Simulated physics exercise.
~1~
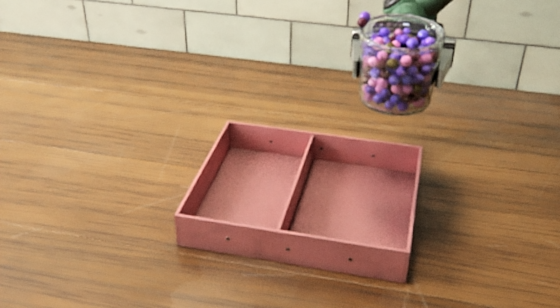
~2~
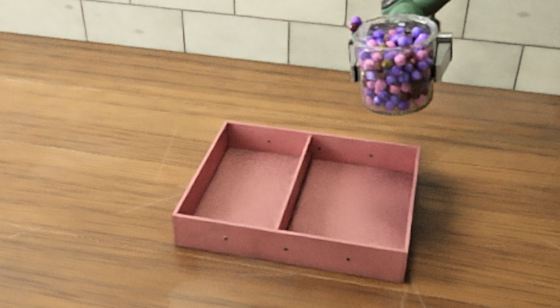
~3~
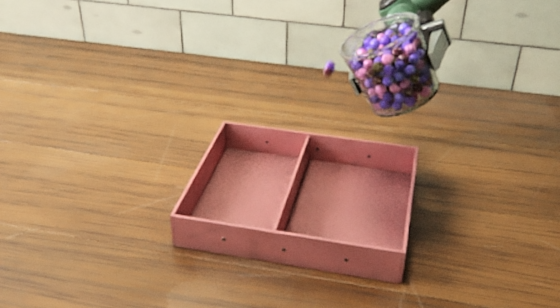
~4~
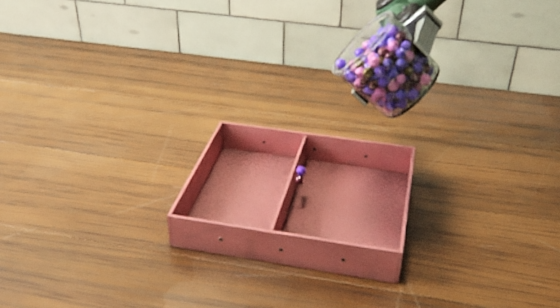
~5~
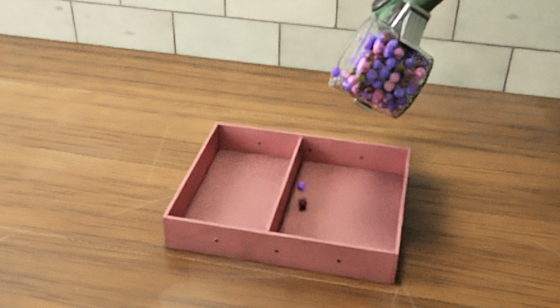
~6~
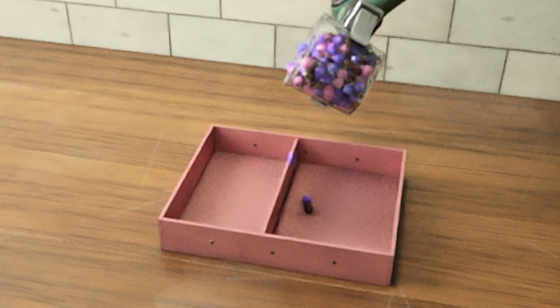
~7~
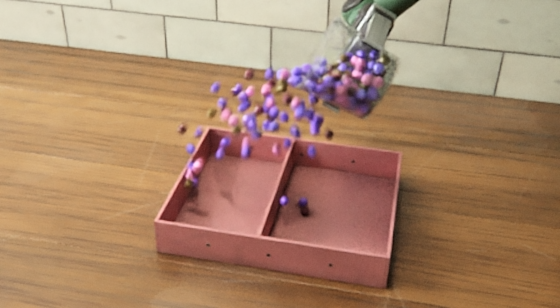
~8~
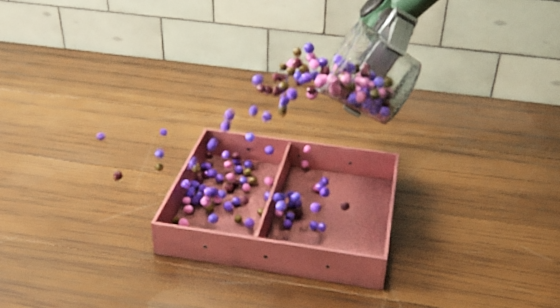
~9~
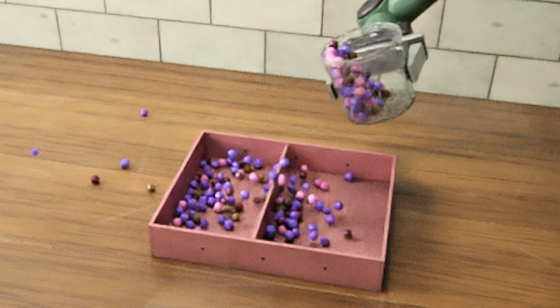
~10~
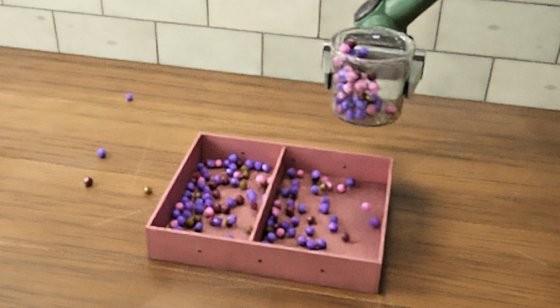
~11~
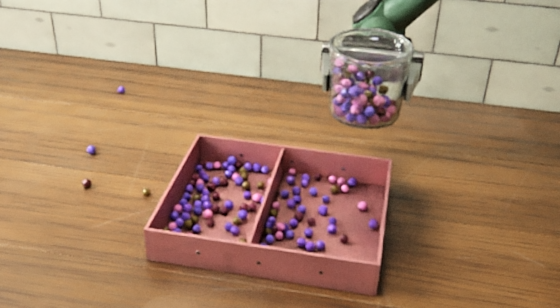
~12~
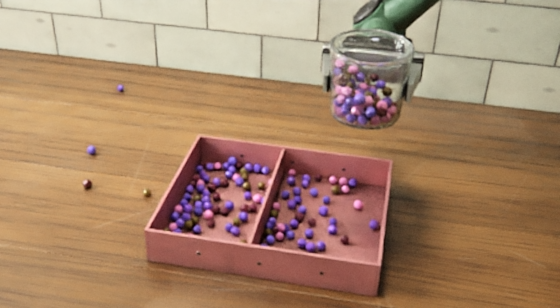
A green arm at the upper right holds a clear beaker of purple, pink and brown round sweets above a wooden table, seen from slightly above with a pale tiled wall behind. Below it sits a shallow pink tray split into two parts by a cross wall. The beaker tips to the left, first dropping a couple of sweets, then pouring out a thick stream that scatters into both parts. A few sweets land on the table left of the tray. The beaker swings back upright, still partly filled, and everything rests, with sweets spread across both parts.
